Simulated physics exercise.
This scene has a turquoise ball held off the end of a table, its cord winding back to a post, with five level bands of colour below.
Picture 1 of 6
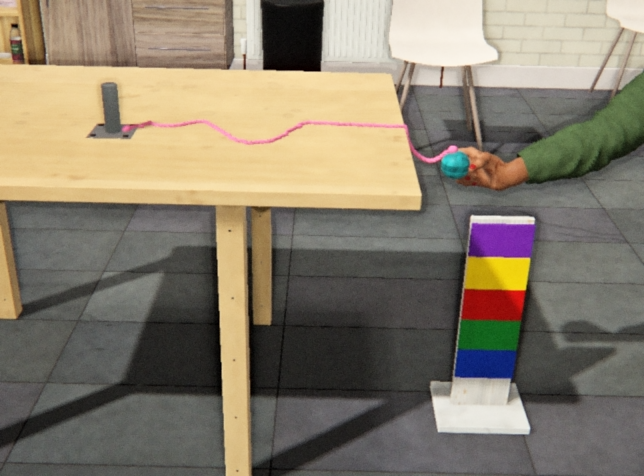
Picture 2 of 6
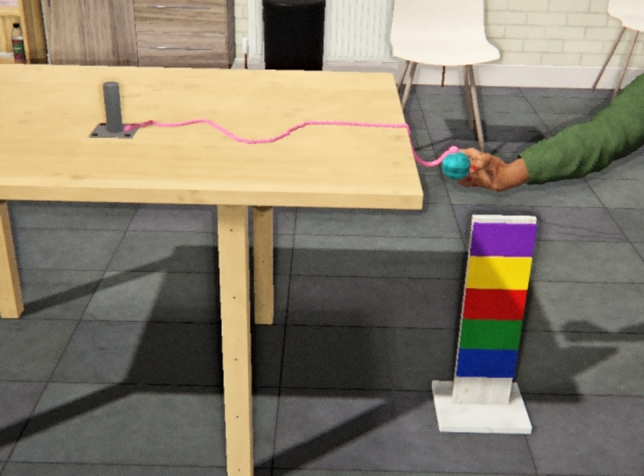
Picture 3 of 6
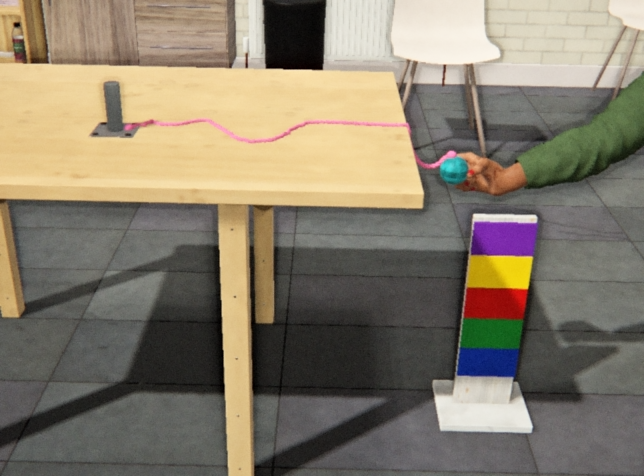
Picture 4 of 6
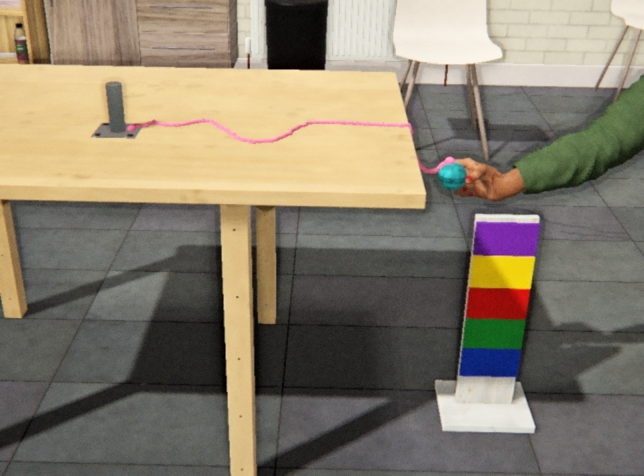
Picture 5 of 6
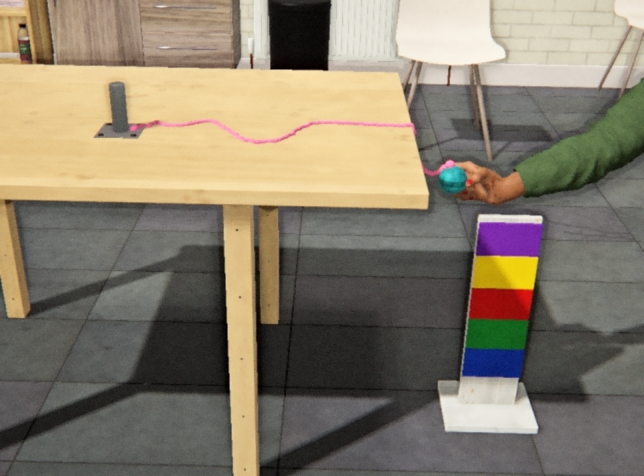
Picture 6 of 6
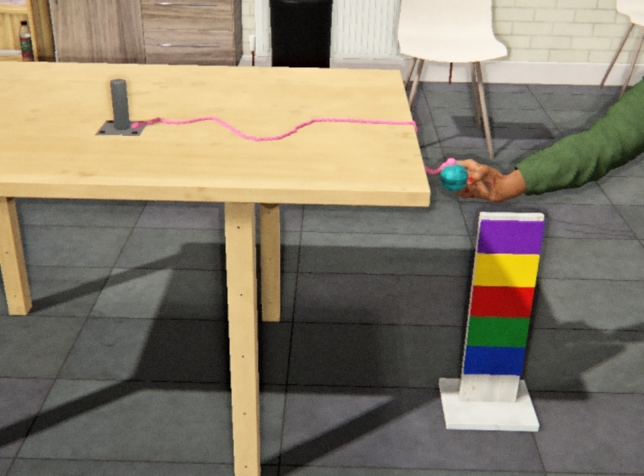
A hand in a green sleeve reaches in from the right, holding a turquoise ball just off the end of a pale wooden table, seen from the side and slightly above in a grey-tiled room. A wavy pink cord runs left to a dark post, and a stand banded purple, yellow, red, green and blue is below the ball. The hand and ball barely move as the view drifts very slightly.
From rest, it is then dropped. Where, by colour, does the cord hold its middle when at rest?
By colour, at red.
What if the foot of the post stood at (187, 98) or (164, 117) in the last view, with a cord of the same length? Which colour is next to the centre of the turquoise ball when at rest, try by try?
It comes out green the first time and green the second time.
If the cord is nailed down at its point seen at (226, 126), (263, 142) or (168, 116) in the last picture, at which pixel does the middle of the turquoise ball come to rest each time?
It ends up near (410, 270) the first time, (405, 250) the second and (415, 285) the third.
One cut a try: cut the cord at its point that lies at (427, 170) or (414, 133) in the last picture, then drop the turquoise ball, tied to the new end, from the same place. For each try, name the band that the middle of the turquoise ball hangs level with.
Cut one gives yellow; cut two gives purple.
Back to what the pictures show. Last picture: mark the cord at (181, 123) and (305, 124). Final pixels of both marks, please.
The first finishes about (207, 128) and the second about (396, 130).
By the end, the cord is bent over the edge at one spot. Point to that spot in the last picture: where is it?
Close to (322, 120).
Soon after, ball near (432, 295); level with red.
After that, ball near (373, 301); level with red.
And then, ball near (412, 301); level with red.
In the end, ball near (408, 303); level with red. Its middle rests at the red band.
